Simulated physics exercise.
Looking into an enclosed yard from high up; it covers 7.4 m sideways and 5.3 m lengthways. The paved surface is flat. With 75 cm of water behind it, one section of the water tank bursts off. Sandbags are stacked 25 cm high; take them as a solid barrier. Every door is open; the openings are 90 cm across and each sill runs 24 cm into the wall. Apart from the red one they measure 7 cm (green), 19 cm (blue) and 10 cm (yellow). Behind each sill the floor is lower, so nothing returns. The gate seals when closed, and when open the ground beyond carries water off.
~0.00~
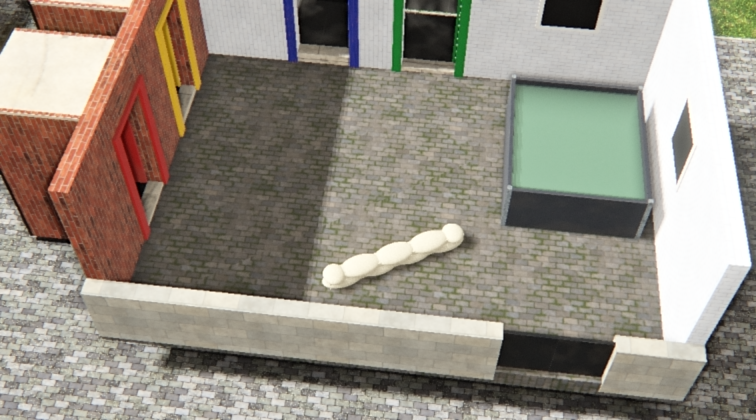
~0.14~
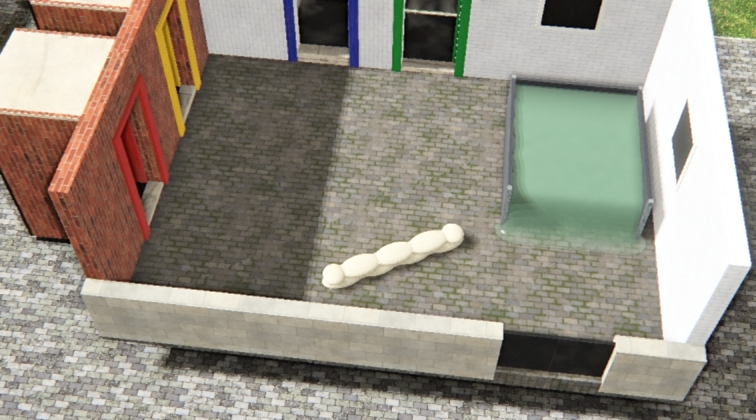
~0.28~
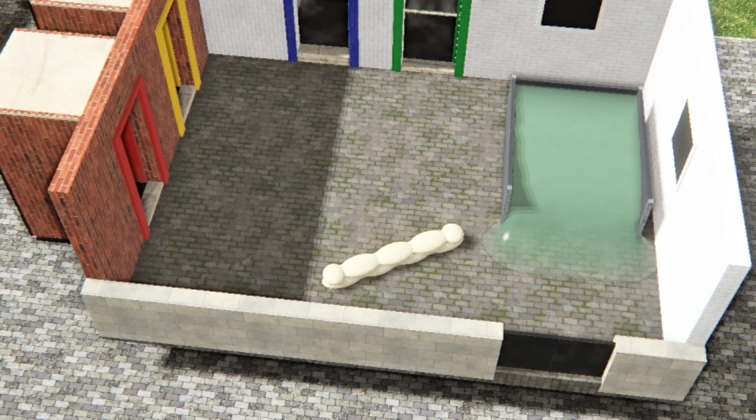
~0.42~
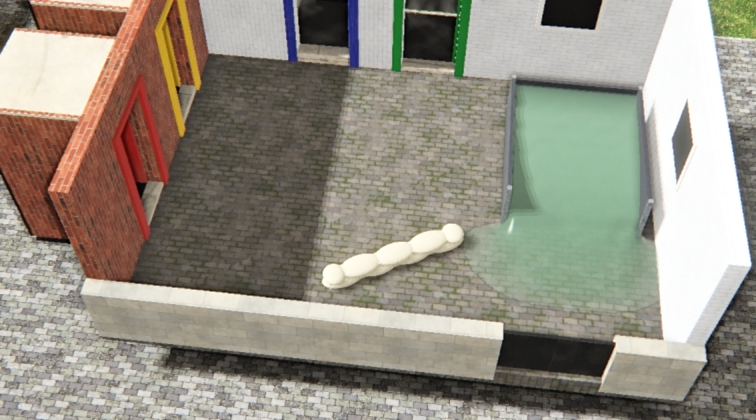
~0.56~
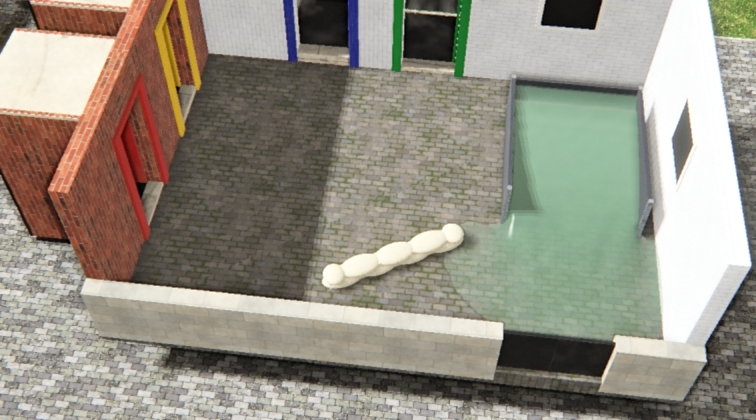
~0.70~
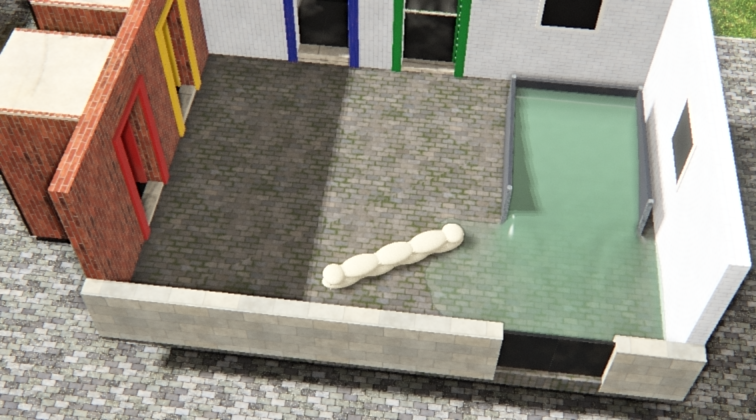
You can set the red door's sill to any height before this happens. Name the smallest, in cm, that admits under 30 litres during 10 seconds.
Some 10.5 cm above the ground.
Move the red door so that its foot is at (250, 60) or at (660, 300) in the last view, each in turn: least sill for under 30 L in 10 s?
About 13.0 and 31 cm.
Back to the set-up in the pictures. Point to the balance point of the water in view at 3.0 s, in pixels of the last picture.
Near (511, 270).
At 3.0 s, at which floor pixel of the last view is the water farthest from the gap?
At about (120, 314).
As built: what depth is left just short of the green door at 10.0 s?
About 8.0 cm.
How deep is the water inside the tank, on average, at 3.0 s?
Roughly 16 cm on average.
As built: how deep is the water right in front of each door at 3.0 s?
In cm: Red 0, green 0, blue 0, yellow 0.
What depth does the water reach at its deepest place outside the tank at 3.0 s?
About 36 cm.
After 1.4 s water covers 20 % of the floor, deepest (57 cm) near (653, 372); it has not reached the red door.
After 3.0 s water covers 40 % of the floor, deepest (36 cm) near (390, 276); it has not reached the red door.
After 10.0 s water covers 95 % of the floor, deepest (13 cm) near (435, 348); 5 cm at the red door, 99 litres in over its 5 cm sill.
At the red door as built, the water arrived by 3.2 s and peaked near 14 cm at 4.6 s.
Run again over the same 10 s with other heights there, 44 litres in over 9 cm, 19 litres over 12 cm. The limit of 30 litres is kept from about 10.5 cm up.
